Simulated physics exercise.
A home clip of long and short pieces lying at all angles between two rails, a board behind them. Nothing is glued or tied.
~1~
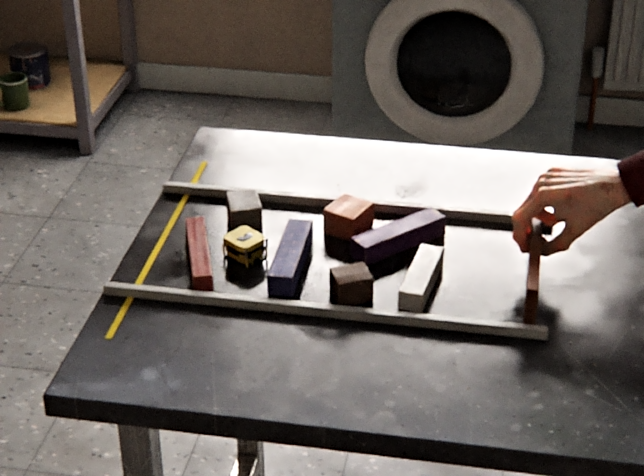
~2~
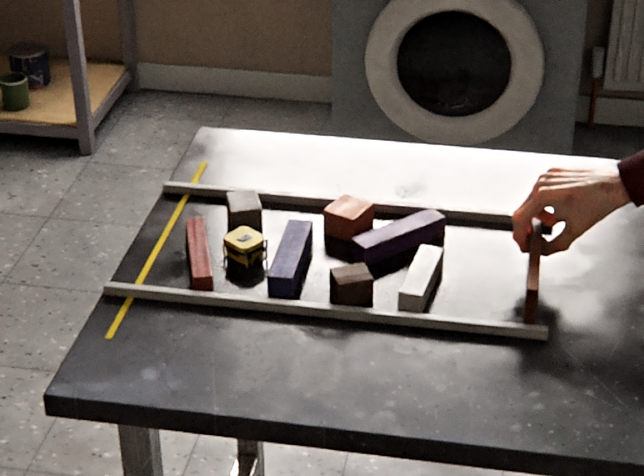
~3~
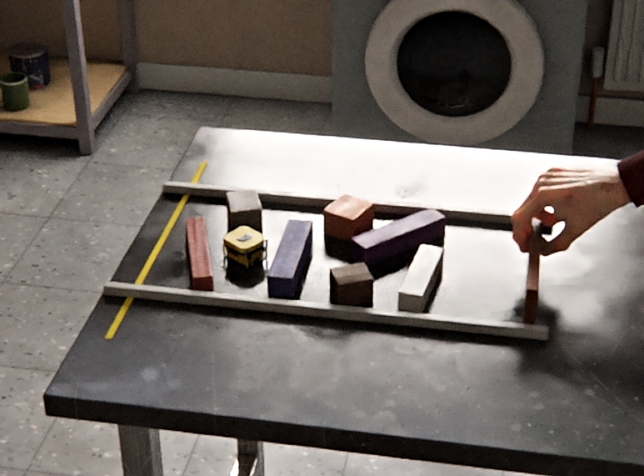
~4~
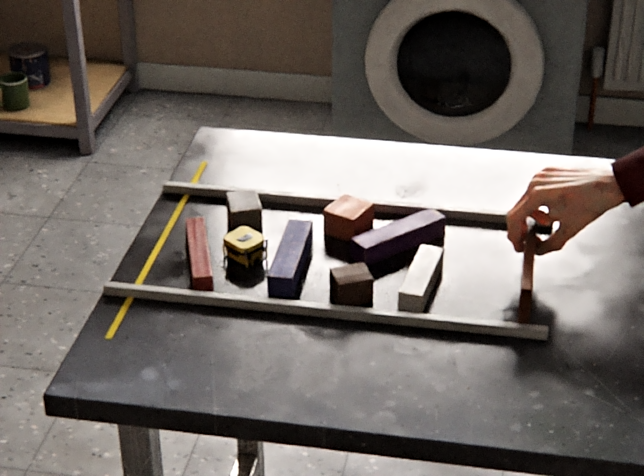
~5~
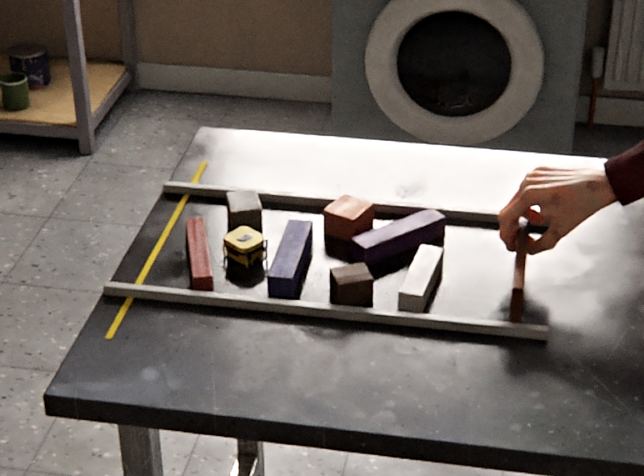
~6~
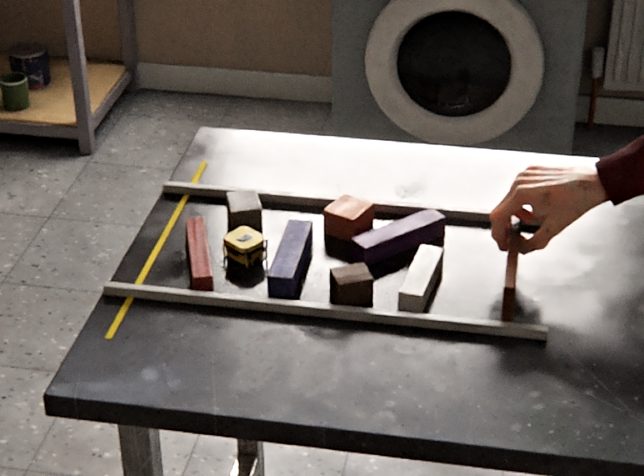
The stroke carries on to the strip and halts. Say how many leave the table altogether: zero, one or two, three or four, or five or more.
The number that fall off is five or more.
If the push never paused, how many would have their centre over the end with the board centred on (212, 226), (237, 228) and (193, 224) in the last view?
It would be 3, 1 and 4.
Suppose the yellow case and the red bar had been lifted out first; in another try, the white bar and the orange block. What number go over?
It would be 4 and 4.
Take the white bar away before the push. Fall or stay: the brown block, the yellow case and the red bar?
The brown block holds on; the yellow case goes over; the red bar falls.
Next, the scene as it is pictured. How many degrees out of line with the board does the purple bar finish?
Near 20 degrees.
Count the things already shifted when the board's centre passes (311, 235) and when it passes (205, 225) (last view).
8 and 8.
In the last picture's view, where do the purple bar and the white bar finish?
First (143, 215), then (139, 251).
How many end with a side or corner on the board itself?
The number is 2.
Early on, none off yet; red bar at rest near (199, 254); grey block at rest near (244, 212); yellow case at rest near (245, 248).
Finally, the number that fall off is five or more; lost, brown block, orange block, blue bar, yellow case, grey block and red bar.
